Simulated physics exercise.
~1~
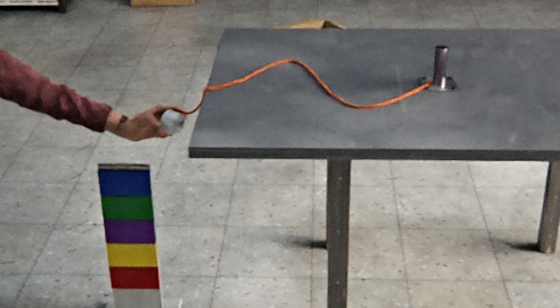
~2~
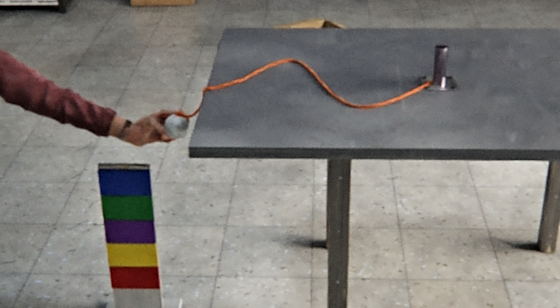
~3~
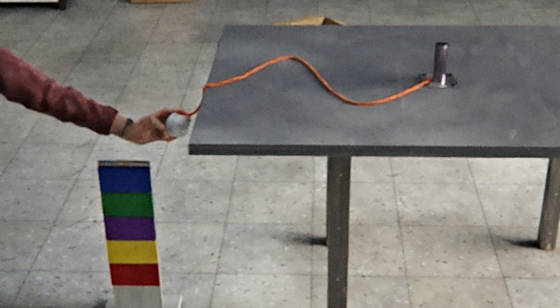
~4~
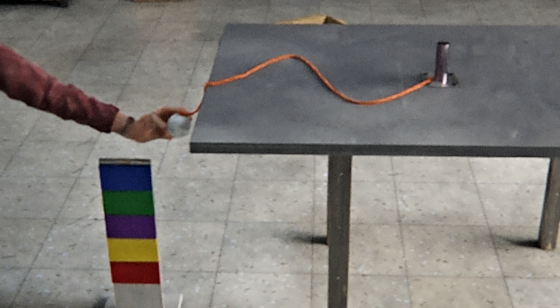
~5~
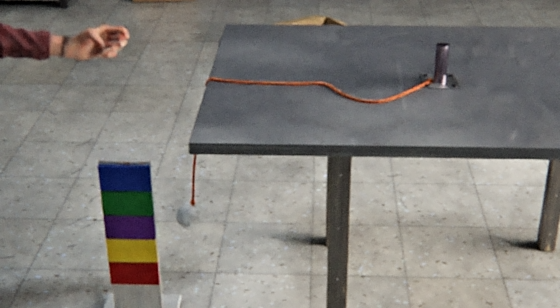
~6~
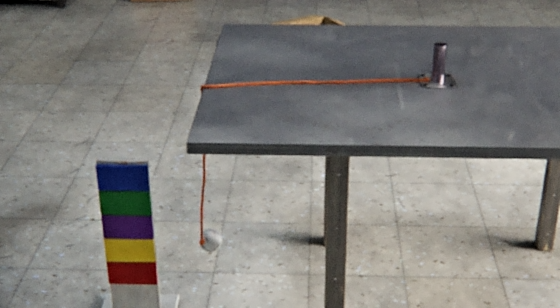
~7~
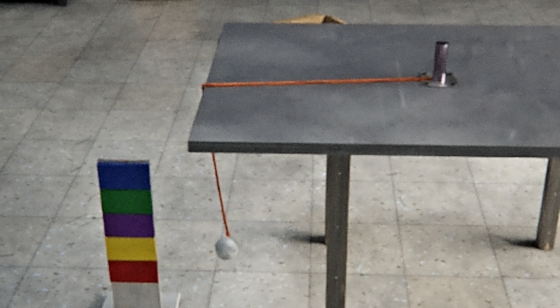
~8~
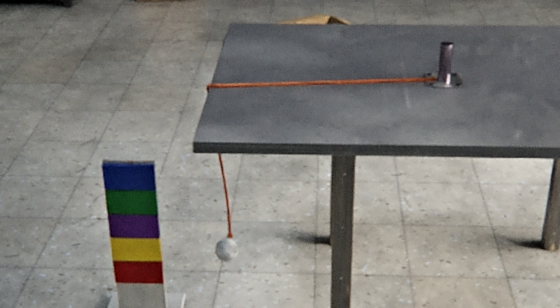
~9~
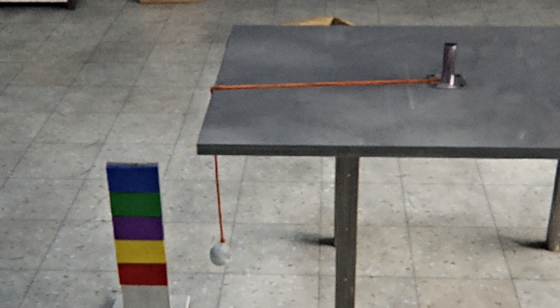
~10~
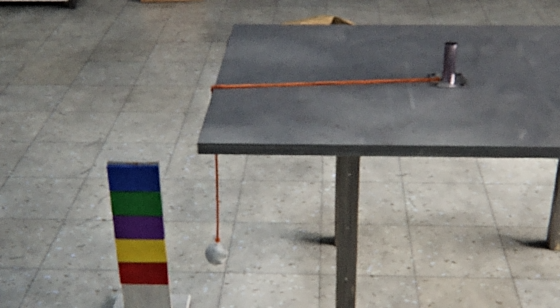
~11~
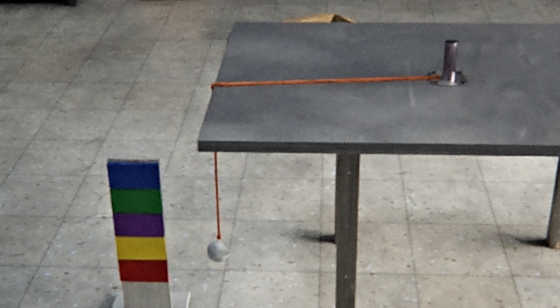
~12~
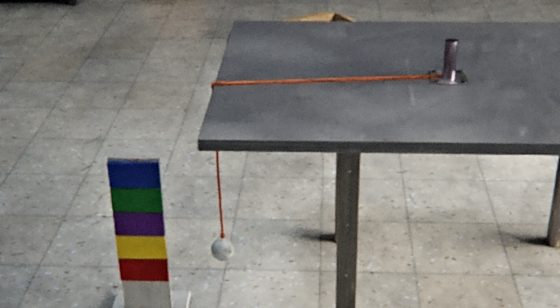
A hand releases a white ball, which drops, swings and hangs level with yellow.
